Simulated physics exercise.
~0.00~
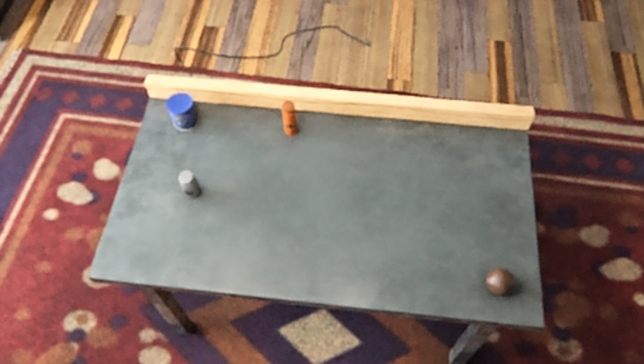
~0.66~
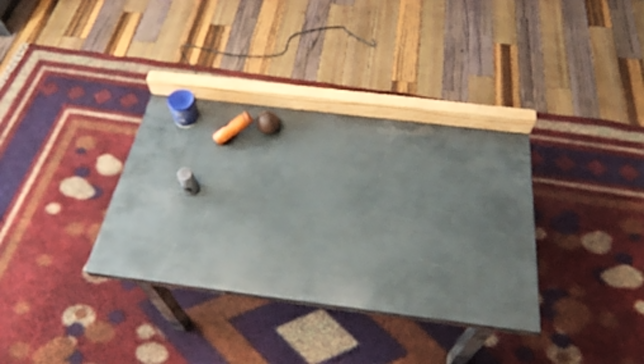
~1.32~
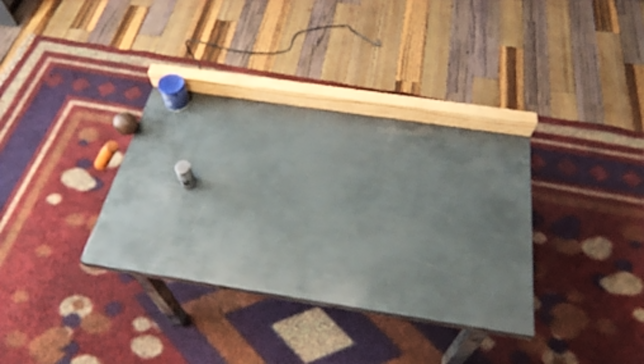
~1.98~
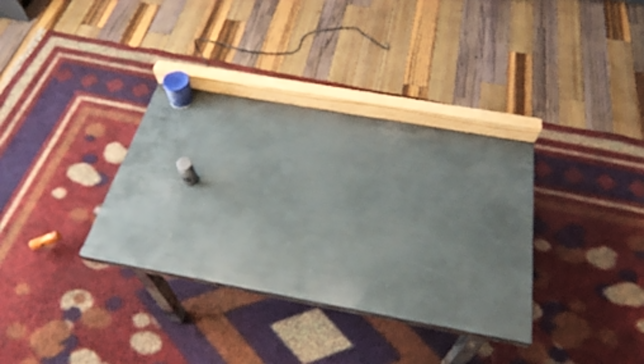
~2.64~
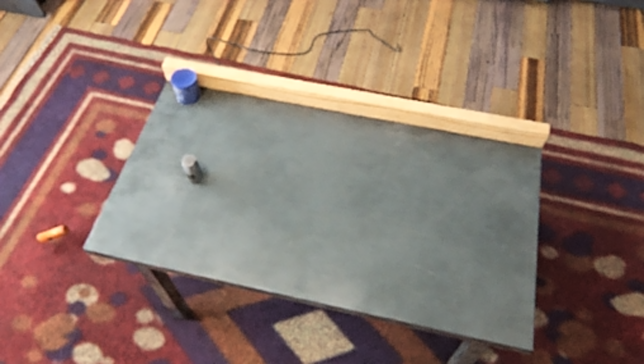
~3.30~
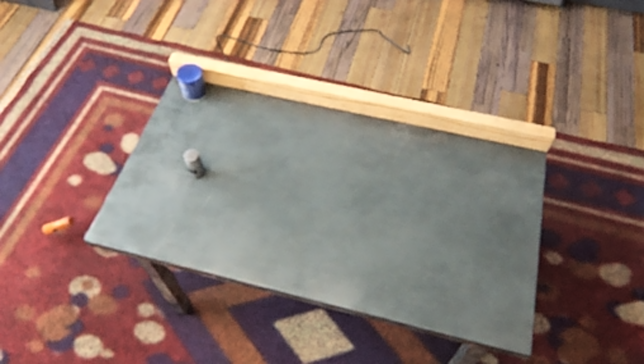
A dark grey-green table with a pale wooden batten along its far edge stands on a patterned red rug, seen from above as the view drifts slightly. A blue tin and an upright orange shaker sit near the batten, a small grey shaker stands at left, and a brown ball rests at the near right. The ball travels to the far left, beside the orange shaker, now on its side. Both leave over the left edge, and the tin shifts slightly. Finally, the orange shaker lies on the rug, the ball is out of sight, and the tin and grey shaker remain standing.
